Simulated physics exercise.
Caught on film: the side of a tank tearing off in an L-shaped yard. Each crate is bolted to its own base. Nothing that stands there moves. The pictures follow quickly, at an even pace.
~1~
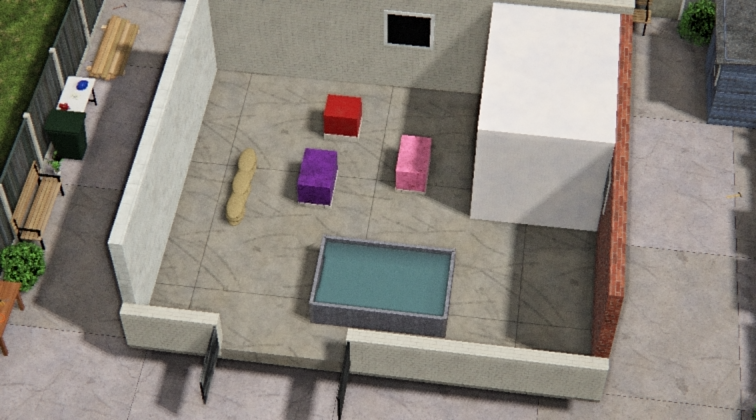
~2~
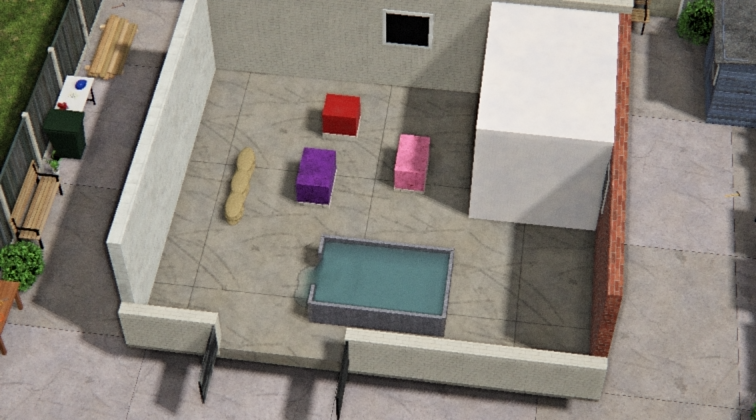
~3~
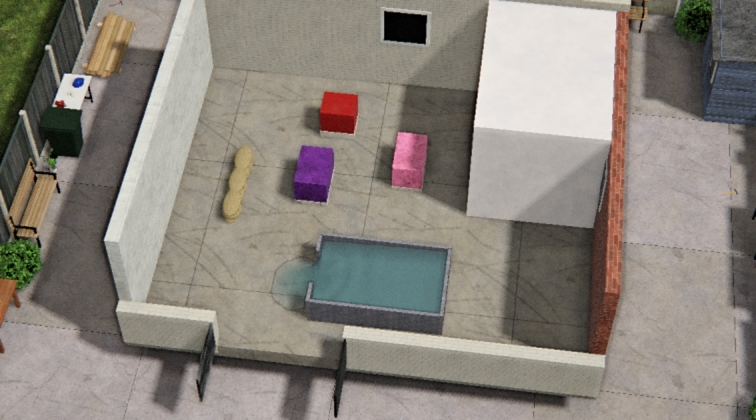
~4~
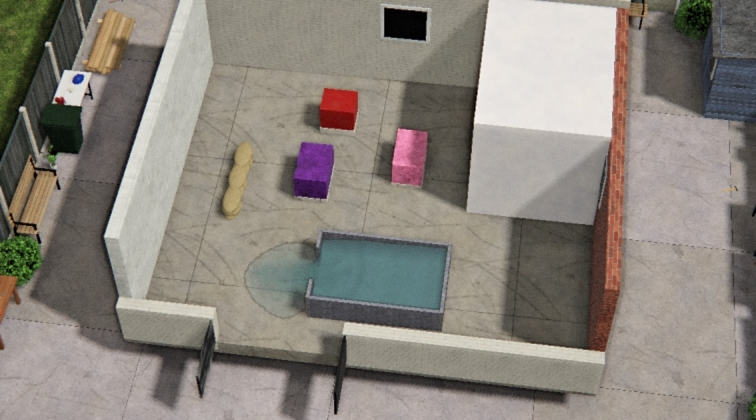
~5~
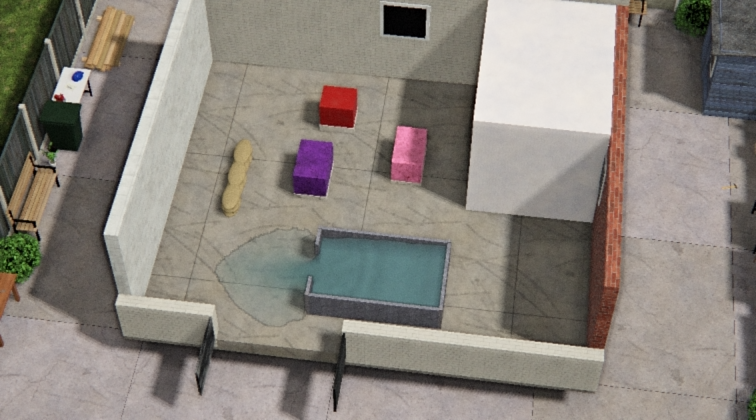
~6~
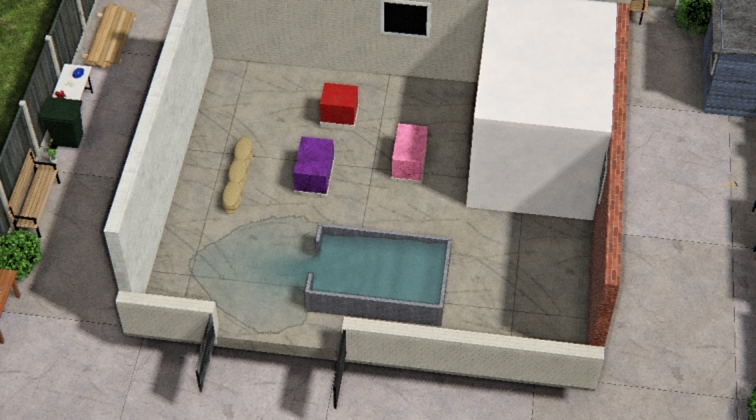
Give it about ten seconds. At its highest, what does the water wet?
One by one: The red crate stays dry; the purple crate stays dry; the pink crate stays dry.
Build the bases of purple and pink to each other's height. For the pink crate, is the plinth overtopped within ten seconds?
Then: Pink crate stays dry.
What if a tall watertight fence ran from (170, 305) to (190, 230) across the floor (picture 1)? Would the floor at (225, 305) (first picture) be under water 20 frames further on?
There: Flooded.
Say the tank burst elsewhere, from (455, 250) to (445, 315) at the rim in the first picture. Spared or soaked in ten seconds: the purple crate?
In short: The purple one is wetted.
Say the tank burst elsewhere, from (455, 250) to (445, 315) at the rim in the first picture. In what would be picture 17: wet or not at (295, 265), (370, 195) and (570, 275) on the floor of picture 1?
One after the other: No water, dry, covered.
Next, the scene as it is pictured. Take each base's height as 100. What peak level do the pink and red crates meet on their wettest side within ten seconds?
Roughly 40 per cent, then 50 per cent.
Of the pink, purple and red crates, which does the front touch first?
The purple one.
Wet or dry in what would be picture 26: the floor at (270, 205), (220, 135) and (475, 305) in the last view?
In turn: Flooded, awash, no water.
A moment on, water covers 20 % of the floor; the red crate not reached, the purple crate not reached, the pink crate not reached.
Next, water covers 20 % of the floor; the red crate not reached, the purple crate water round its plinth, the pink crate not reached.
Then, water covers 30 % of the floor; the red crate not reached, the purple crate water round its plinth, the pink crate not reached.
Later, water covers 40 % of the floor; the red crate water round its plinth, the purple crate water round its plinth, the pink crate not reached.
In the end, water covers 55 % of the floor; the red crate stayed above the water, the purple crate stayed above the water, the pink crate stayed above the water.
